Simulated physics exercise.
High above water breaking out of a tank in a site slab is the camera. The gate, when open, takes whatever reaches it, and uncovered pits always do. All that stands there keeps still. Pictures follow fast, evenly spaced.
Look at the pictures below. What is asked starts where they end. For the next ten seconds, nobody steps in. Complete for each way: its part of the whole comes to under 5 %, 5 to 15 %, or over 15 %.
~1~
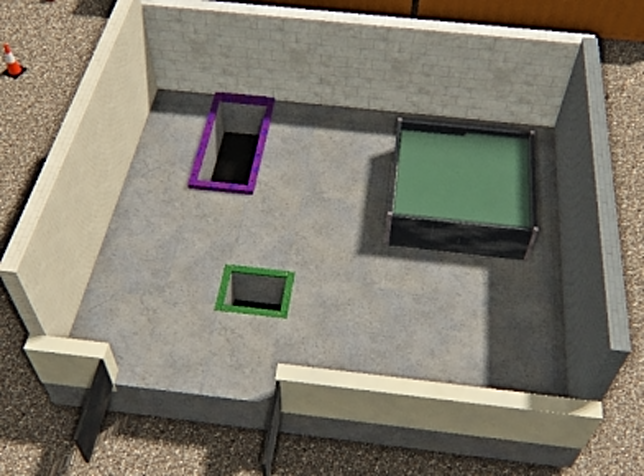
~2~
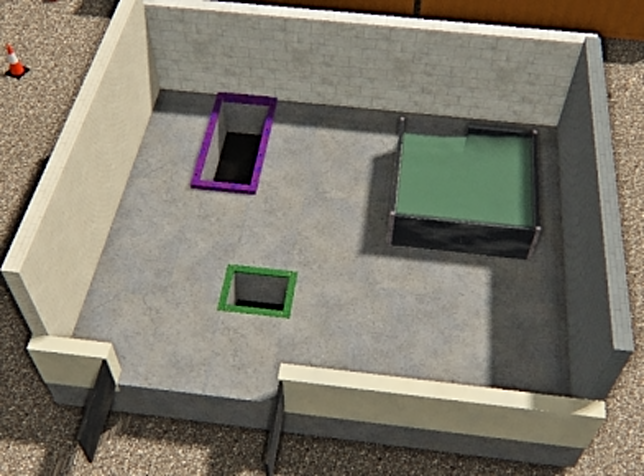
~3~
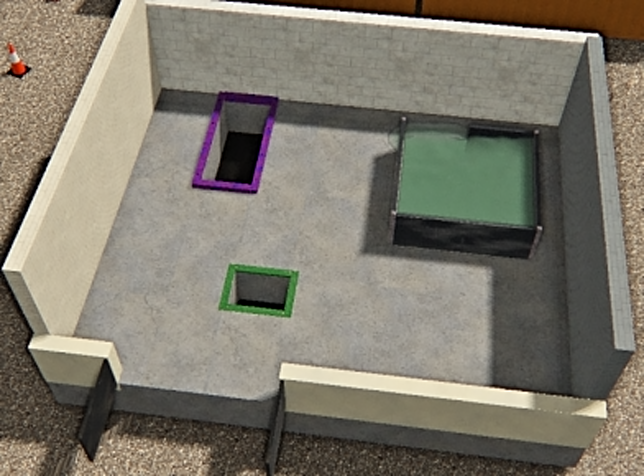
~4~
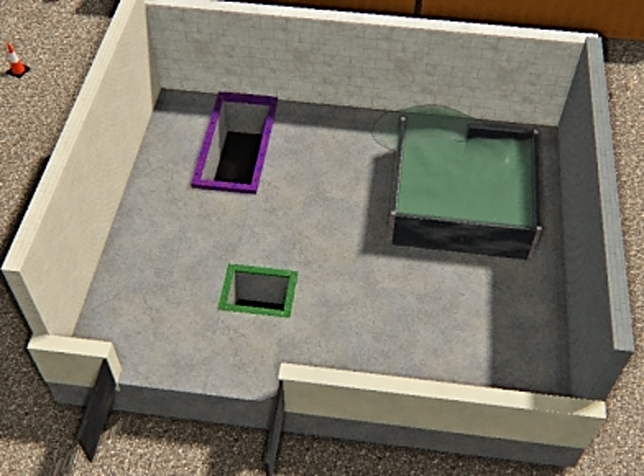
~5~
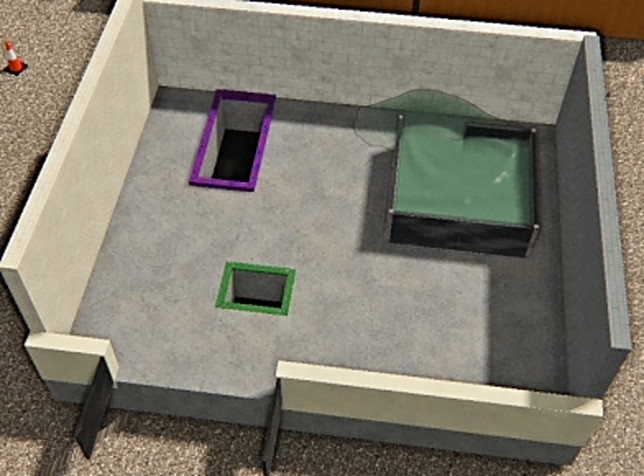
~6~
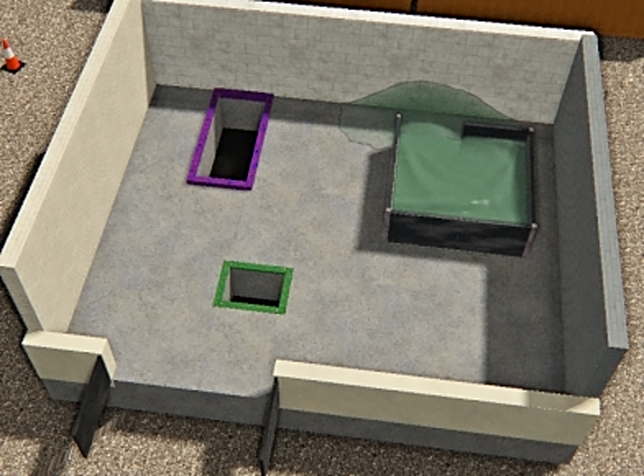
The gate's part comes to under 5 %; the purple pit's part comes to over 15 %; the green pit's part comes to 5 to 15 %.
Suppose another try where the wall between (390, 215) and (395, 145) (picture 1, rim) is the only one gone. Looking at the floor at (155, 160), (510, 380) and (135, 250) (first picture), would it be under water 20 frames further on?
Note, points one to three: Reached and soaked / unreached / reached and soaked.
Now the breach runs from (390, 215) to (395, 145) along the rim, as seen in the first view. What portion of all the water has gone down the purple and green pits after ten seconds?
For purple it's about 15 per cent, and for green about 15 per cent.
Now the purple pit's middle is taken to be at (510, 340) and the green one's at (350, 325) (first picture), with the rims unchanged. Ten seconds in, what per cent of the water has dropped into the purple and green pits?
Roughly: Purple pit 8 %, green pit 2 %.
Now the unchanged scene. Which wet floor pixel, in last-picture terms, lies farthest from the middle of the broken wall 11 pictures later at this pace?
Somewhere about (183, 93).
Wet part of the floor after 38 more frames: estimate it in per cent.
That works out to some 55 in a hundred.
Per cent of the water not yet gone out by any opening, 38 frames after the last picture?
About 78 %.
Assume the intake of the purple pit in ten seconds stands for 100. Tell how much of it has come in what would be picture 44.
Roughly 90 per cent.
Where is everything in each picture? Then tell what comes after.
The water tank at (463, 176) is whole and still, in the first picture.
The front is at a hidden place, out from the gap on the water tank's far side, in the second picture.
The front is at a hidden place, out from the gap on the water tank's far side, in the third picture.
The front is at (479, 121), out from the gap on the water tank's far side, in the fourth picture.
Water pours out on the water tank's far side and has run to (500, 121), in the fifth picture.
Water pours out on the water tank's far side and has run to (517, 122), in the sixth picture.
A moment on, water covers 15 % of the floor; the gate 0 %, the purple pit 0 %, the green pit 0 %.
Next, water covers 20 % of the floor; the gate 0 %, the purple pit 5 %, the green pit 0 %.
Then, water covers 35 % of the floor; the gate 0 %, the purple pit 14 %, the green pit 0 %.
Later, water covers 55 % of the floor; the gate 0 %, the purple pit 20 %, the green pit 3 %.
In the end, water covers 80 % of the floor; the gate 3 %, the purple pit 22 %, the green pit 7 %.
